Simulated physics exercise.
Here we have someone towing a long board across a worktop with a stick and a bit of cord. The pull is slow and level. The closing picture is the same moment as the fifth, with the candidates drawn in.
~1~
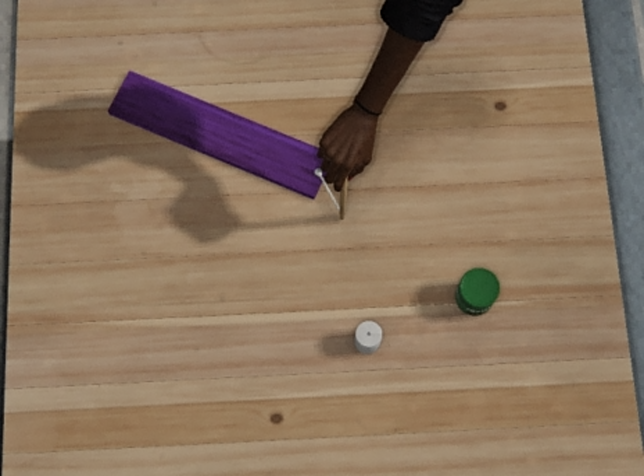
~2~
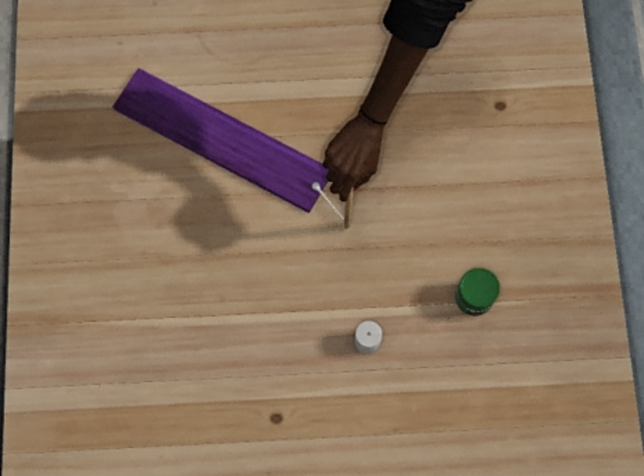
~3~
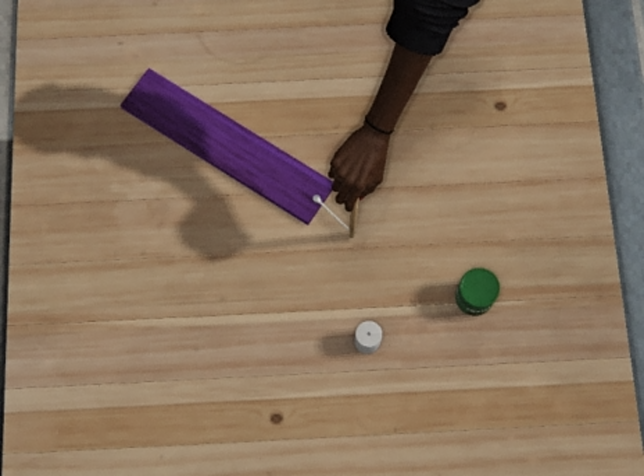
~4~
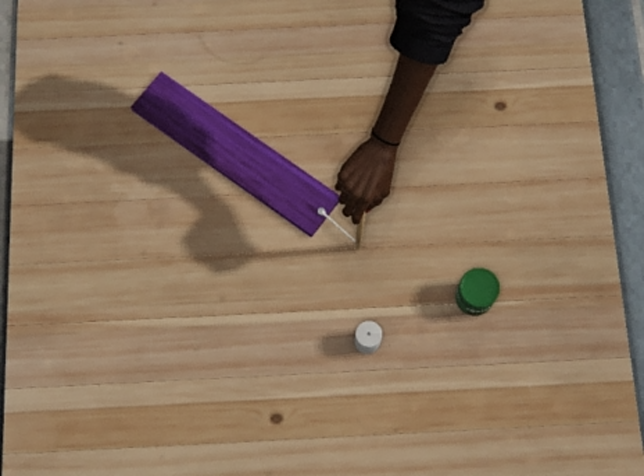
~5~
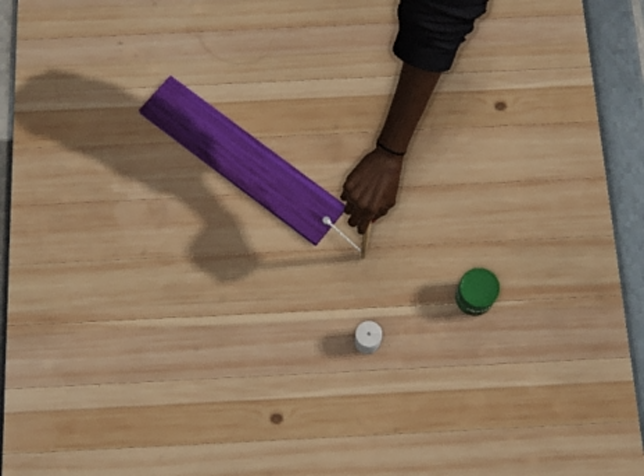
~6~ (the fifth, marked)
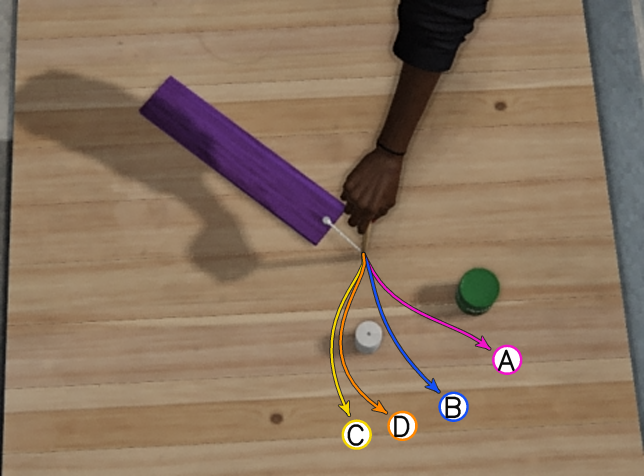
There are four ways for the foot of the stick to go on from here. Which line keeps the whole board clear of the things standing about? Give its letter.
Pull along C.
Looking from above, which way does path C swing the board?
It turns clockwise.
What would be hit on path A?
The green jar.
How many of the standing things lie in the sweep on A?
In all, one.
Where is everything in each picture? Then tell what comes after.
In the first picture, green jar (477, 293); white candle (368, 338); purple board (220, 132).
In the second picture, purple board (222, 137); white candle (368, 338).
In the third picture, purple board (226, 143); white candle (368, 338).
In the fourth picture, purple board (234, 151); white candle (368, 338).
In the fifth picture, purple board (241, 158); white candle (368, 338); green jar (477, 293).
On the marked copy, A from (363, 254) via (422, 313) to (490, 349); B from (363, 254) via (391, 333) to (439, 392); C from (363, 254) via (333, 330) to (349, 415); D from (363, 254) via (340, 343) to (386, 413).
Following C. Soon after the start, foot of the stick (340, 308), middle of the board (253, 180).
Later, foot of the stick (333, 368), middle of the board (268, 223).
In the end, foot of the stick (351, 420), middle of the board (287, 270); nothing has been touched.
As for the rest, A meets the green jar; B meets the white candle; D meets the white candle.
